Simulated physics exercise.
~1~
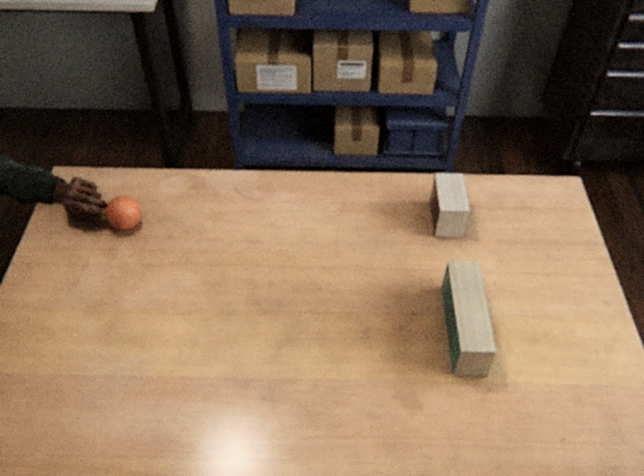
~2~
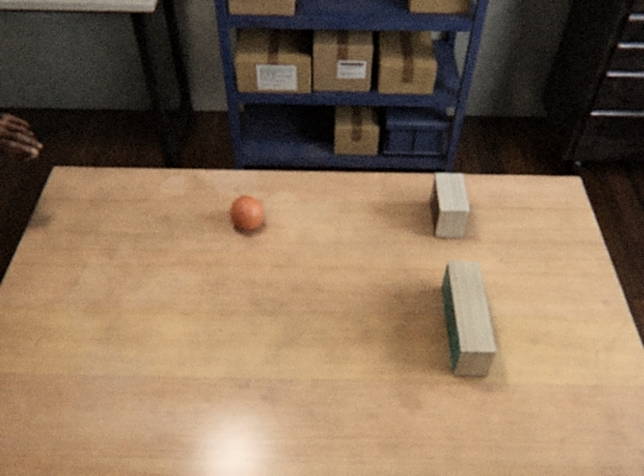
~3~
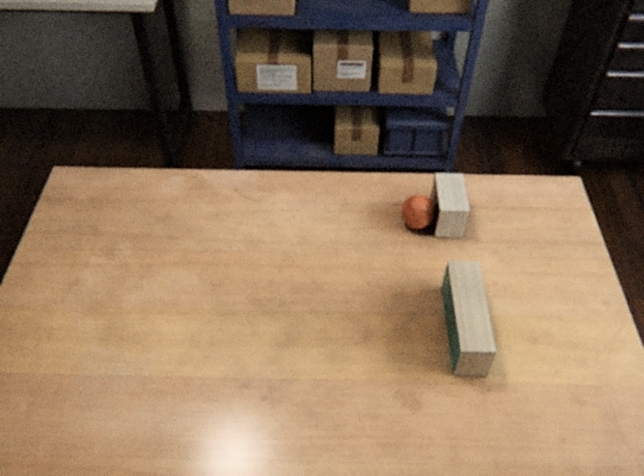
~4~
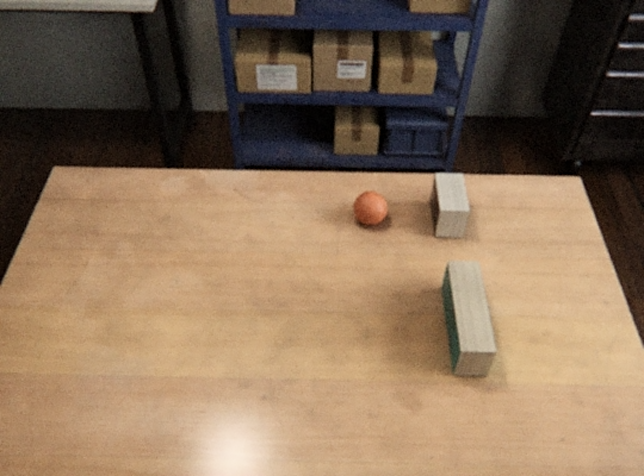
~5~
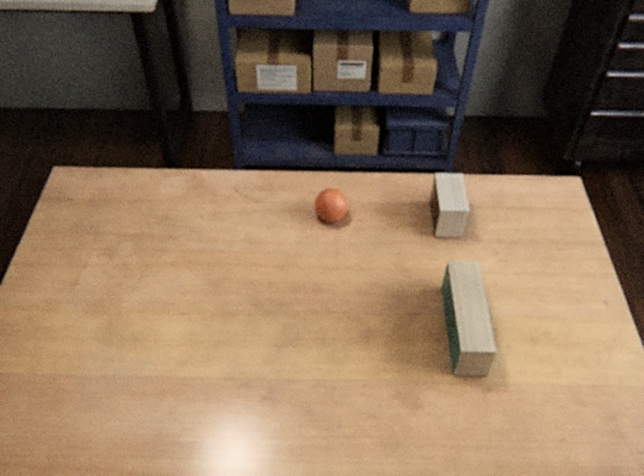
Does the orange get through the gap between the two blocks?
No, the orange hits the smaller, farther block, bounces off and moves back to the left without getting through the gap.
A round orange sits near the far left of a pale wooden table, with a dark-sleeved hand beside it, seen from above at an angle. Toward the right stand two pale-topped blocks with a gap between them, a smaller one near the far edge and a longer one with a turquoise-green side closer to the viewer. Behind the table, a blue shelf holds cardboard boxes. The hand lets go and draws back as the orange rolls right. It hits the smaller, farther block and bounces off, then moves back left, ending on the open tabletop short of the gap.
